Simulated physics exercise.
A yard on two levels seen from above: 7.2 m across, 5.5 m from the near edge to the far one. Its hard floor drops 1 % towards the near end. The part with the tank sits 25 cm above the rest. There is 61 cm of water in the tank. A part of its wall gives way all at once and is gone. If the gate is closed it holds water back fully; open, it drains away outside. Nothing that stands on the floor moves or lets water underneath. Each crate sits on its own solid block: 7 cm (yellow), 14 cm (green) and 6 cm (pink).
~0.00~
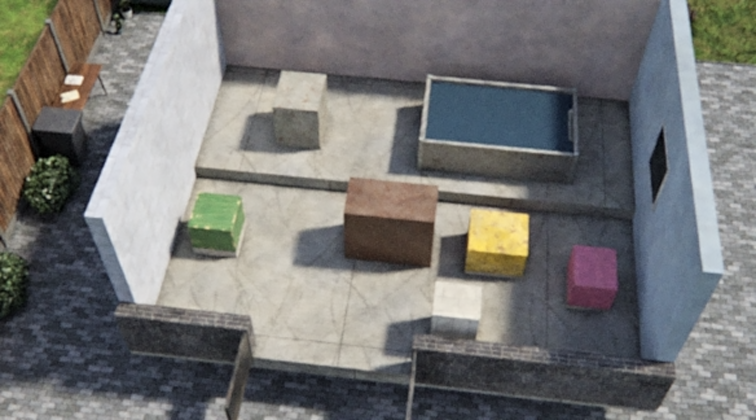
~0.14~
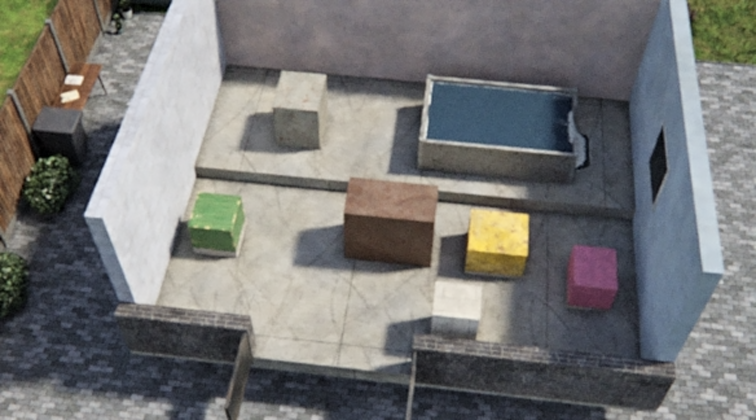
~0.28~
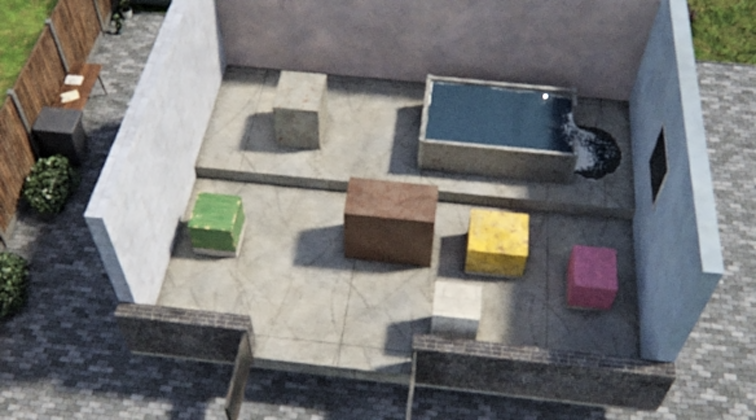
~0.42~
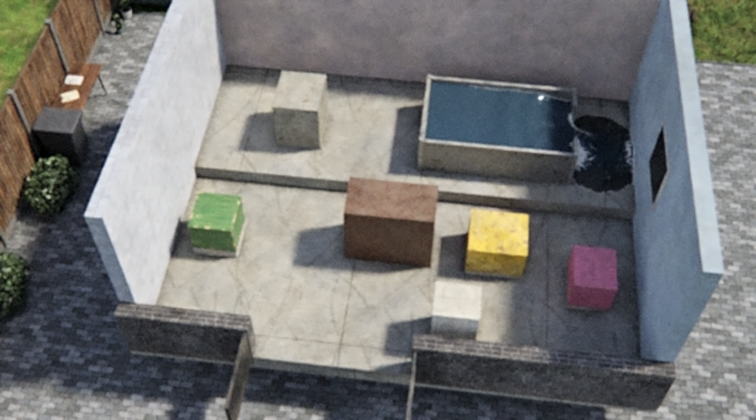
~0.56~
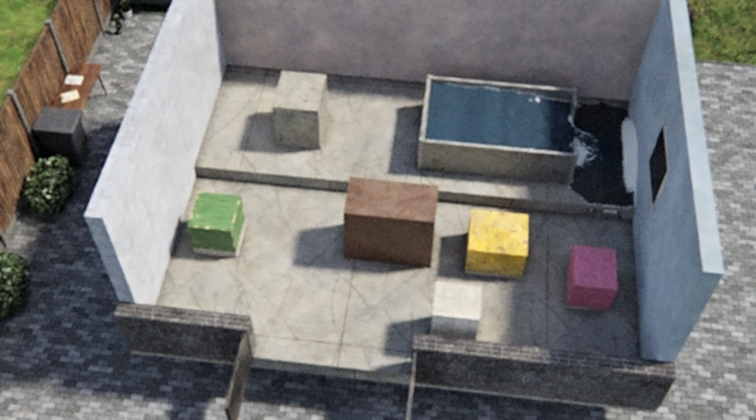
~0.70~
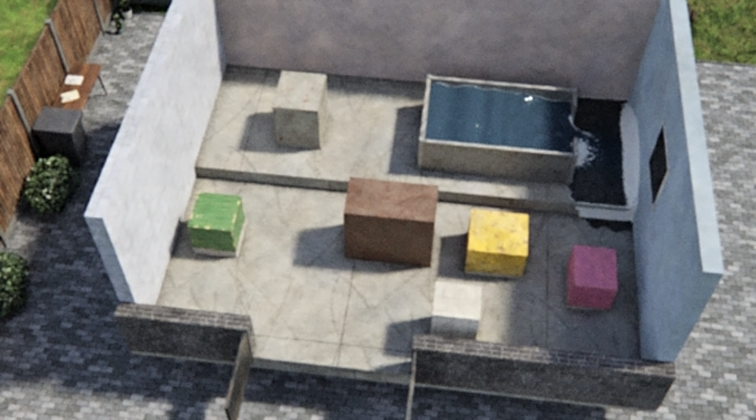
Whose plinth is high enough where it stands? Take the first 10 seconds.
The yellow crate gets wet; the green crate keeps dry; the pink crate gets wet.
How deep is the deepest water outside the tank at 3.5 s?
Up to some 28 cm.
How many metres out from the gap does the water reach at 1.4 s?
Some 3.2 m out.
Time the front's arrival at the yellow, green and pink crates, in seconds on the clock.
Arrival: Yellow 1.8 s, green 5.5 s, pink 1.1 s.
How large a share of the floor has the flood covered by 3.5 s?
About 35 per cent.
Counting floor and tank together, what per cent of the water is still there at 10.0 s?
About 98 per cent.
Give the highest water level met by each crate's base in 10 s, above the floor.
In cm: Yellow 16, green 8, pink 22.
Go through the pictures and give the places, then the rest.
In the first frame, the tank at (499, 118) is whole and still, 61 cm deep.
In the second frame, water pours out at (569, 140) and has run 0.4 m, to (580, 135); deepest outside 31 cm, 61 cm at the tank's back.
In the third frame, the front is at (616, 149), 0.8 m from the gap at (569, 142); 0.7 m2 of floor is under water; 61 cm left at the back of the tank.
In the fourth frame, water pours out at (569, 142) and has run 1.2 m, to (629, 134); deepest outside 37 cm, 61 cm at the tank's back.
In the fifth frame, water pours out at (569, 141) and has run 1.4 m, to (628, 114); deepest outside 40 cm, 61 cm at the tank's back.
In the sixth frame, water pours out at (569, 141) and has run 1.7 m, to (631, 227); deepest outside 54 cm, 60 cm at the tank's back.
After 1.4 s water covers 10 % of the floor and is deepest (42 cm) near (627, 109); yellow plinth not reached, green plinth not reached, pink plinth reached.
After 2.2 s water covers 20 % of the floor and is deepest (38 cm) near (627, 109); yellow plinth reached, green plinth not reached, pink plinth reached.
After 3.5 s water covers 35 % of the floor and is deepest (28 cm) near (641, 385); yellow plinth reached, green plinth not reached, pink plinth reached.
After 6.0 s water covers 65 % of the floor and is deepest (20 cm) near (641, 385); yellow plinth reached, green plinth reached, pink plinth reached.
After 10.0 s water covers 85 % of the floor and is deepest (15 cm) near (641, 385); highest at the yellow plinth 16 cm, highest at the green plinth 8 cm, highest at the pink plinth 22 cm.
